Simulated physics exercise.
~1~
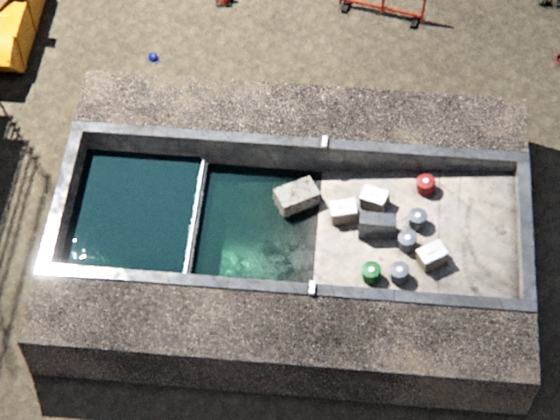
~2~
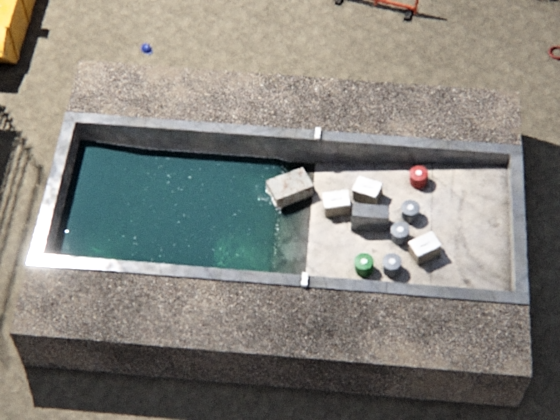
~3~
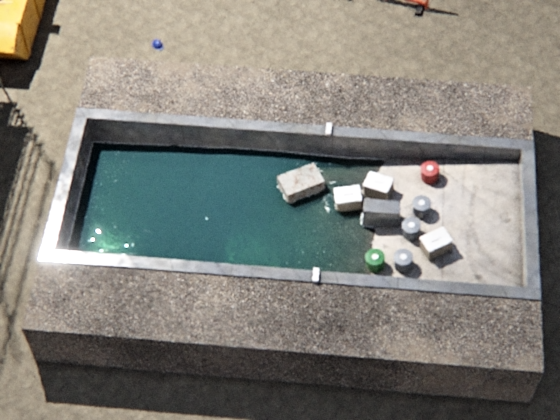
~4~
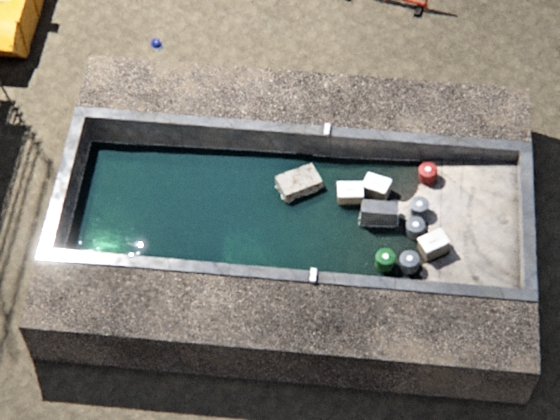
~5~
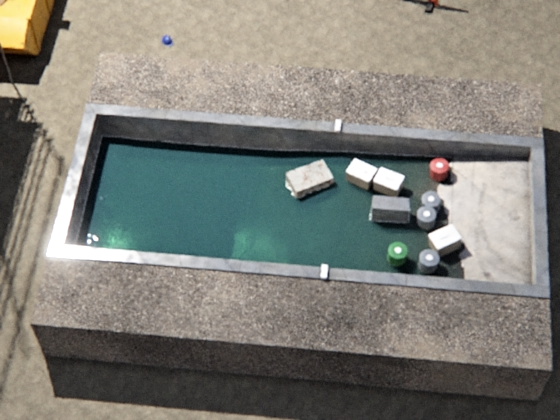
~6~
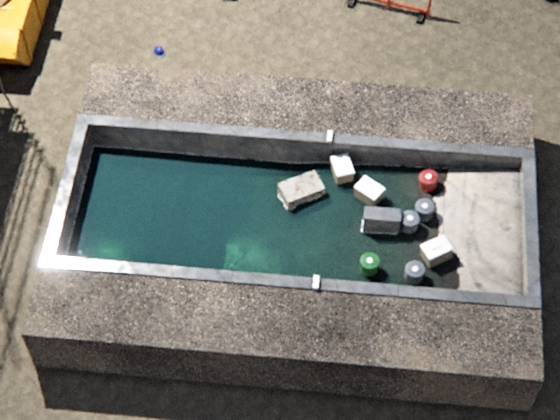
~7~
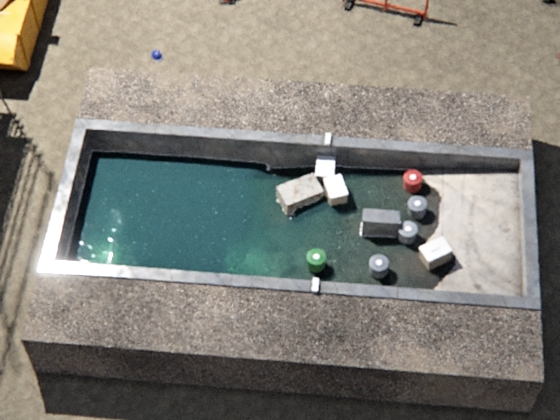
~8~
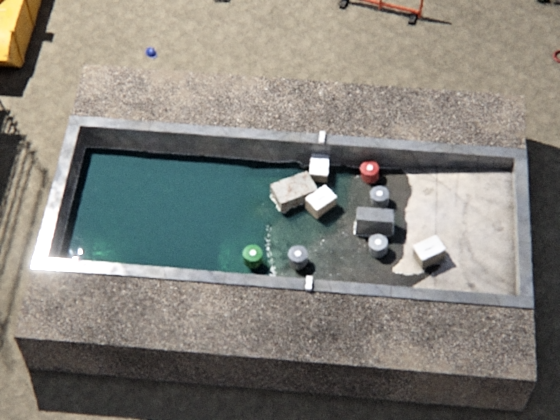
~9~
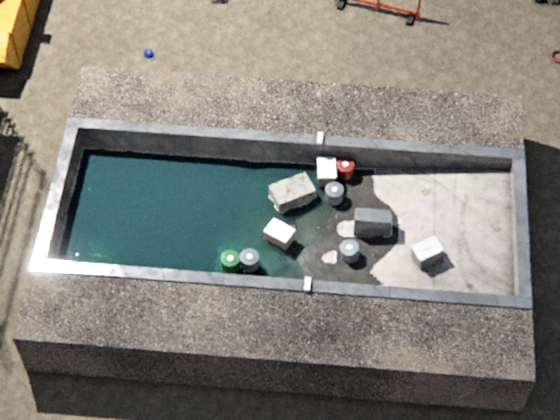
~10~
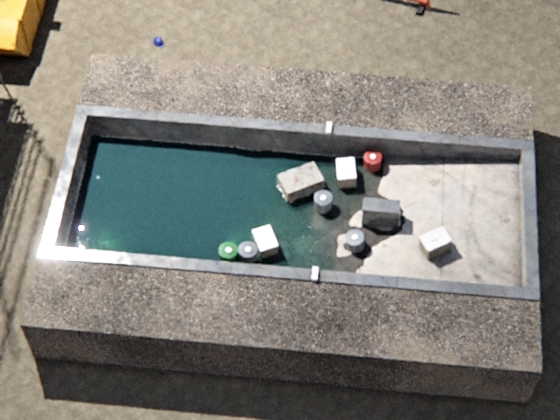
In a long concrete basin on sandy ground, a barrier holds dark green water at the left, while pale blocks and red, green and grey tubs stand toward the right on a pale slope. The barrier vanishes and the water spreads right, running up among the objects and nudging several of them slightly. It then drains back left, carrying the green tub and a grey one down into the deeper water, with a white block following. The red tub slides left too but stops beside another white block near the upper wall, short of the white marks, as the wet slope lies bare again.
